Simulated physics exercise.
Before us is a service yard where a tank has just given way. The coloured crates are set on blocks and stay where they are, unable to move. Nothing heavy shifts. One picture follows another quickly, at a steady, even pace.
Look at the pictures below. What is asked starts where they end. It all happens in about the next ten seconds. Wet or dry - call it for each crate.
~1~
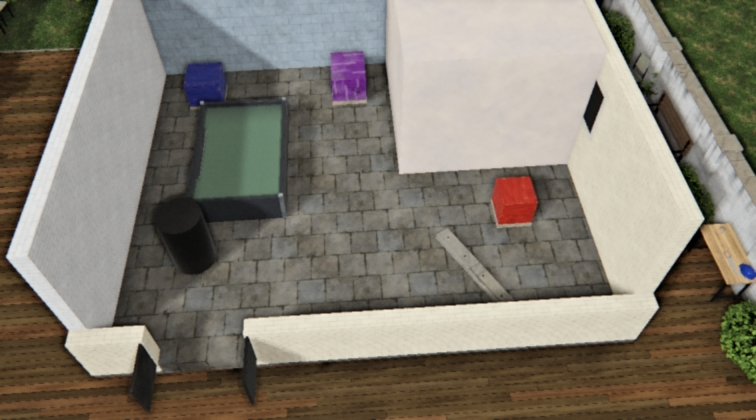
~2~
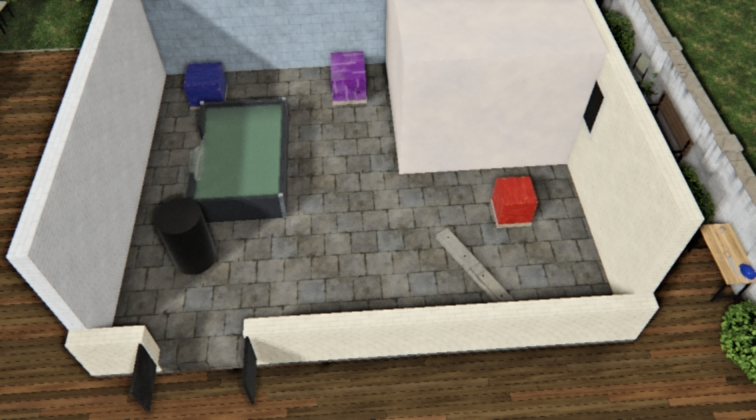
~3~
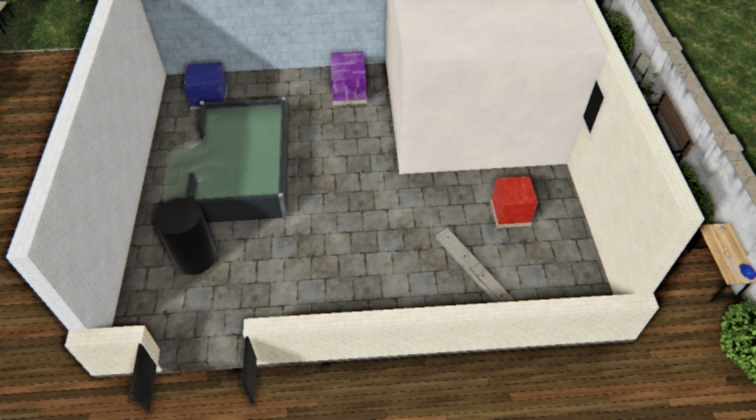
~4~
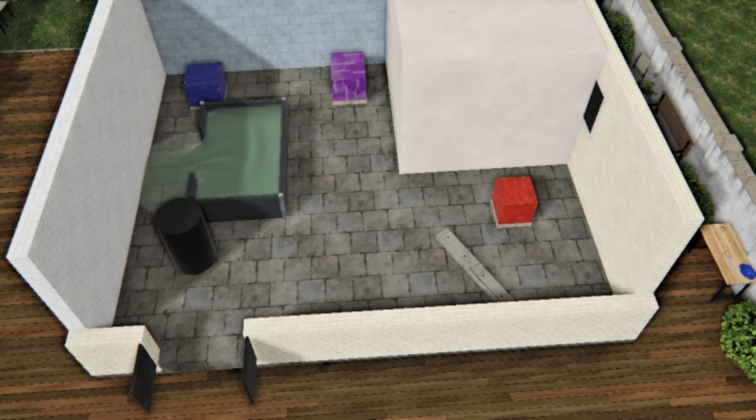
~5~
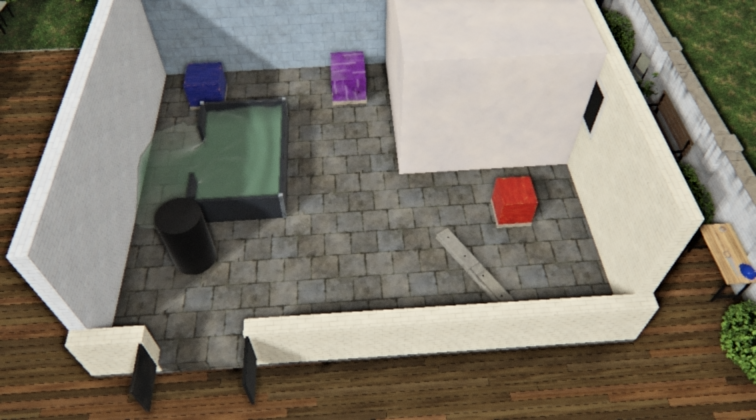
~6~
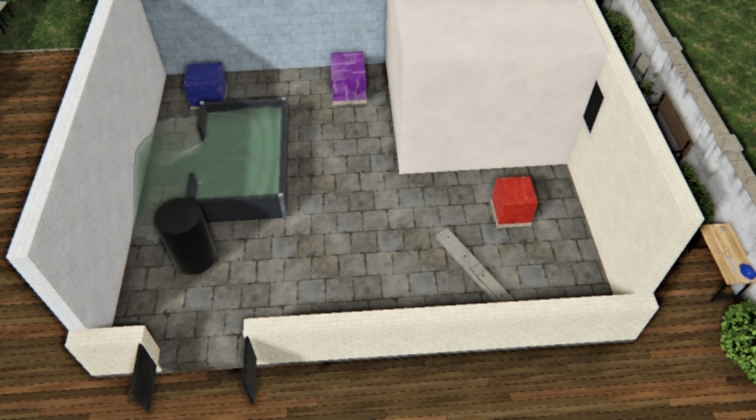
Calls: Blue crate - wet; purple crate - wet; red crate - dry.
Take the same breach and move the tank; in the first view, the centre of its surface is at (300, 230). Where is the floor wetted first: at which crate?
It is the blue crate.
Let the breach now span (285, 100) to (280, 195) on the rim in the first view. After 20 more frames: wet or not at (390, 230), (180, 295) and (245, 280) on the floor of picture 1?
Taking the points one after the other, they come out inundated, not soaked and not soaked.
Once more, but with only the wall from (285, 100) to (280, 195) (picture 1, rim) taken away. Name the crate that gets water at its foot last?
Last in line is the crate marked blue.
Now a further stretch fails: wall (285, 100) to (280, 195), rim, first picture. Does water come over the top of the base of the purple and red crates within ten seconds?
My take: The purple one gets flooded, while the red one gets flooded.
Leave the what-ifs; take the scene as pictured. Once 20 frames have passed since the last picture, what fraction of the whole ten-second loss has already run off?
Estimate: 25 %.
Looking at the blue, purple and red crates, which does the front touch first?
That would be the blue-painted one.
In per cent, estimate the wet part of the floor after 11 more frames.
Near 20 in a hundred.
A moment on, water covers 10 % of the floor; the blue crate water round its plinth, the purple crate not reached, the red crate not reached.
Next, water covers 20 % of the floor; the blue crate water round its plinth, the purple crate not reached, the red crate not reached.
Then, water covers 35 % of the floor; the blue crate water round its plinth, the purple crate water round its plinth, the red crate not reached.
Later, water covers 60 % of the floor; the blue crate water round its plinth, the purple crate water round its plinth, the red crate not reached.
In the end, water covers 80 % of the floor; the blue crate was topped, the purple crate was topped, the red crate stayed above the water.
